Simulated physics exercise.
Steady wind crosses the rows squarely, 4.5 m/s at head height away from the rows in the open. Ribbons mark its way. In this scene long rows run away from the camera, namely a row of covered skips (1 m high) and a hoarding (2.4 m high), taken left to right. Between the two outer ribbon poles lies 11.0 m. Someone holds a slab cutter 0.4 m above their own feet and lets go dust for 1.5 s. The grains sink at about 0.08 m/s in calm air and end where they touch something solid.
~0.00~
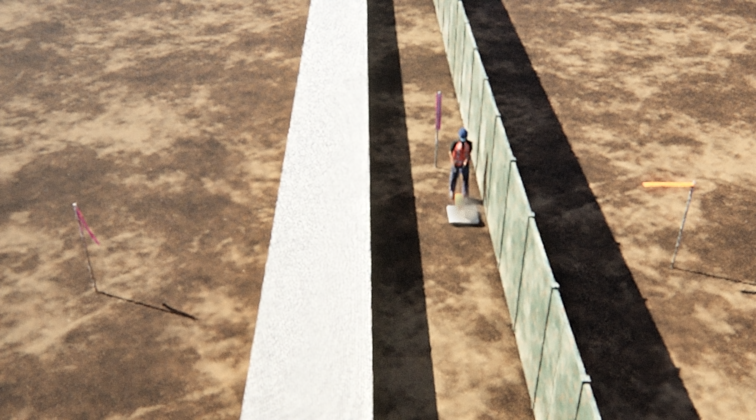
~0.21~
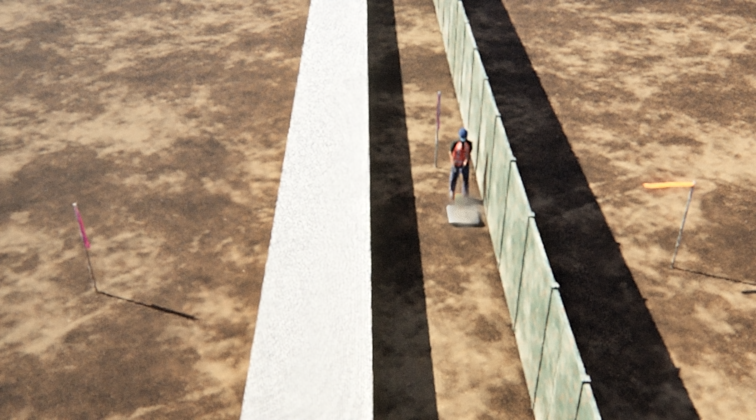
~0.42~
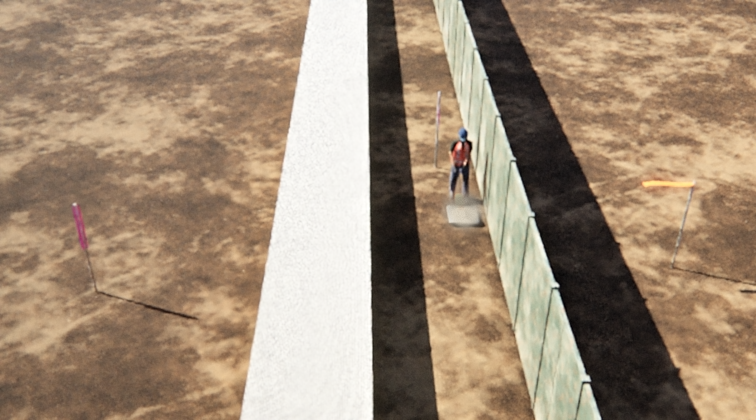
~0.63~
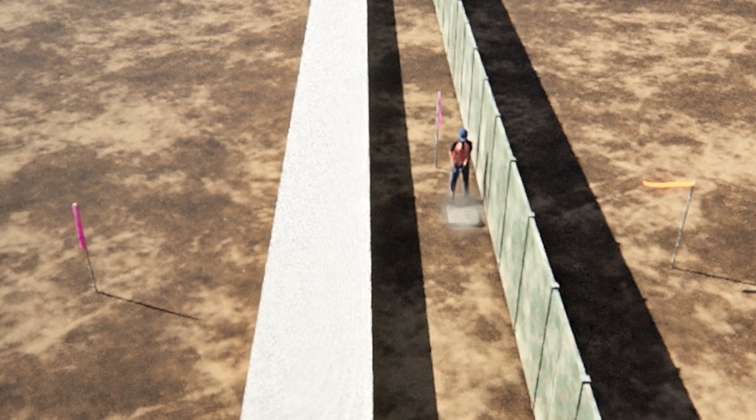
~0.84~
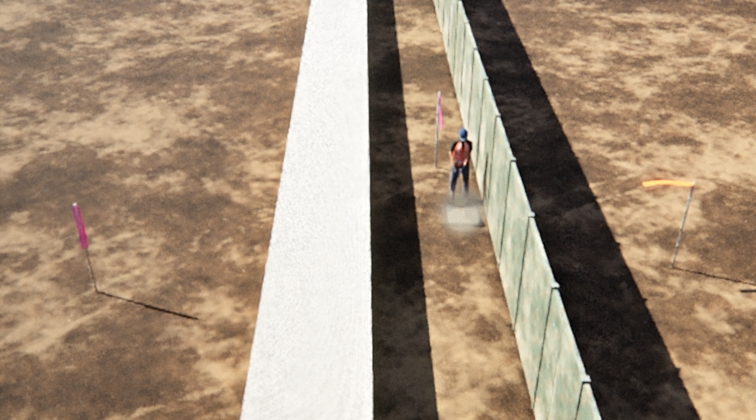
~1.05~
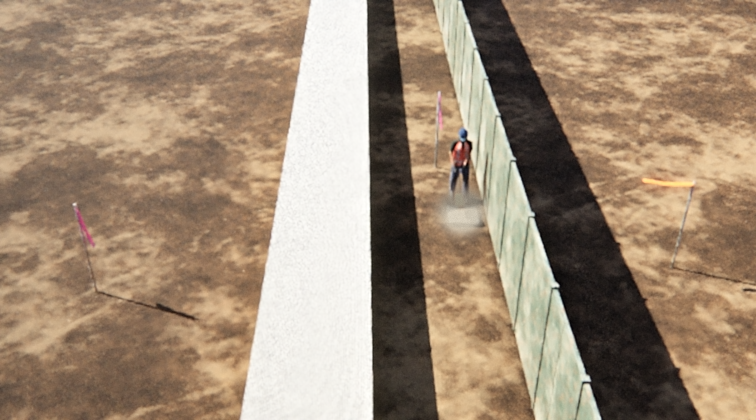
Bare brown ground with a white strip and pale hoarding, a standing worker's pale dust puff thickening slightly while pink ribbons flutter.
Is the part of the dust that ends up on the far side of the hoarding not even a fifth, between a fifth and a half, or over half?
Fewer than one in five ends up on the far side.
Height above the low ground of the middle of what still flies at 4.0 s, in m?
0.2 m.
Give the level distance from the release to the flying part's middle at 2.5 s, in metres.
That distance is some 0.0 m.
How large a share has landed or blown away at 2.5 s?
Estimate: Some 10 percent.
After 2.5 s, 91 % is in the air or yet to come; 0 % is beyond the hoarding; the middle of what still flies is 0.2 m above the low ground, near (455, 216).
After 4.0 s, 59 % is in the air or yet to come; 0 % is beyond the hoarding; the middle of what still flies is 0.2 m above the low ground, near (444, 217).
After 8.0 s, 23 % is in the air or yet to come; 0 % is beyond the hoarding; the middle of what still flies is 0.4 m above the low ground, near (422, 207).
After 20.0 s, 8 % is in the air or yet to come; 0 % is beyond the hoarding.
After 45.0 s, 1 % is in the air or yet to come; 0 % is beyond the hoarding.
